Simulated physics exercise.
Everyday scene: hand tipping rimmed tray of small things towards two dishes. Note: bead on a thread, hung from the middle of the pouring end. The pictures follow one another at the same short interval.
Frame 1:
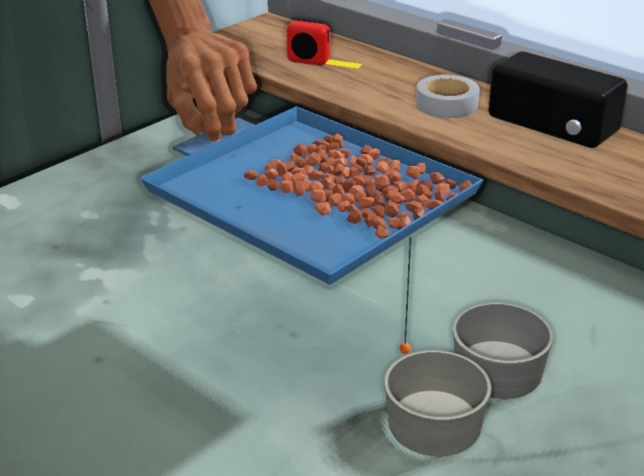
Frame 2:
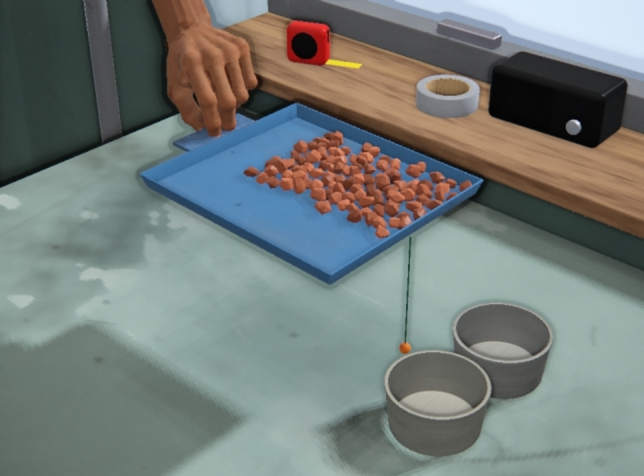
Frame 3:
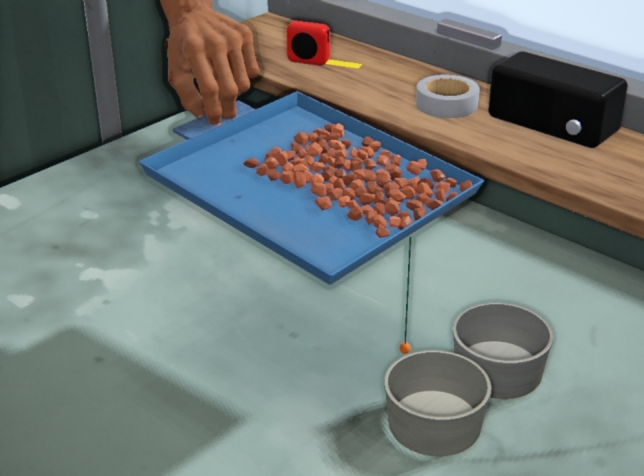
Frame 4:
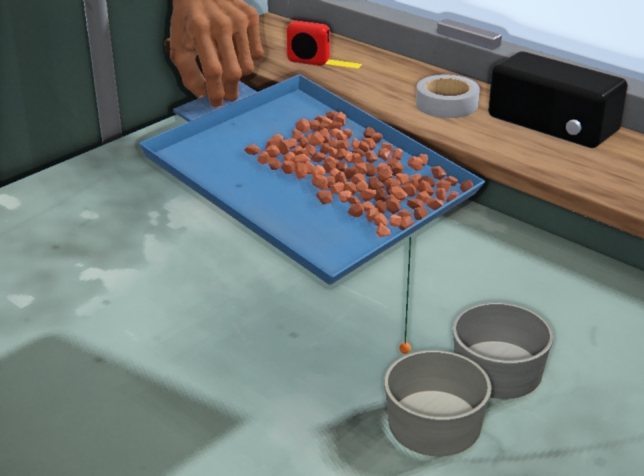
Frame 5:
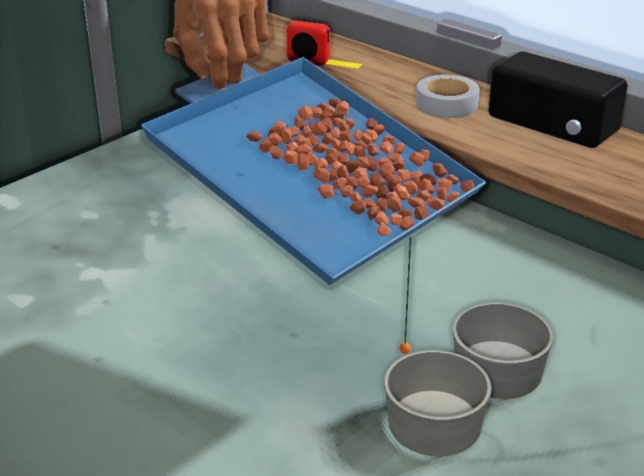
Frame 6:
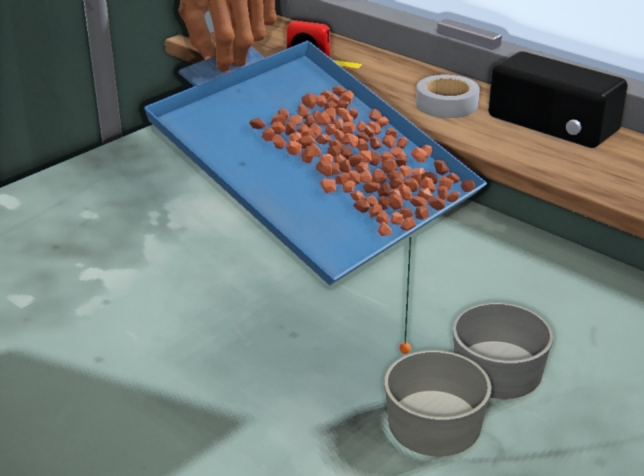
On a worn pale green tabletop, a hand gradually raising the back of a blue tray of reddish-brown bits near two grey dishes.
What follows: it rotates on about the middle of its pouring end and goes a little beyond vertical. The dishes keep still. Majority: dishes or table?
Dishes.
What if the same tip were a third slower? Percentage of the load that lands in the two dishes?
About 70 %.
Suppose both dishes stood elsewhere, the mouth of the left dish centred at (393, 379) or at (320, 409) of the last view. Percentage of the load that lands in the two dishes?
Trial 1 near 30 percent, trial 2 near 0 percent.
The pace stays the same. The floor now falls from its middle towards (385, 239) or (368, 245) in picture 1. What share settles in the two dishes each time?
For the first it's near 50 %, for the second near 30 %.
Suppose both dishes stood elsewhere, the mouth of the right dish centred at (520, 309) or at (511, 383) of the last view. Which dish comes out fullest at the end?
Taking the places in turn, it's the left side and then the right side.
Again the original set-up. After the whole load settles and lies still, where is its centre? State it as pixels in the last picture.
Resting centre, last picture - approx. (444, 415).
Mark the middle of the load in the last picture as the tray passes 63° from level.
(422, 188).
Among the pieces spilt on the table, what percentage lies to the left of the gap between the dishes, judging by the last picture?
I make it about 40 percent or so.
Shortly afterwards, tray tipped steeply; all but a few on the tray; only a few in the air.
Next, tray tipped past a quarter turn; a little on the tray; near a third in the left dish; a little in the right dish; near a quarter outside both; near a quarter in the air.
Some moments later, tray tipped past a quarter turn; near half in the left dish; near a quarter in the right dish; near a quarter outside both.
In the end, tray tipped past a quarter turn; near half in the left dish; near a quarter in the right dish; near a quarter outside both.
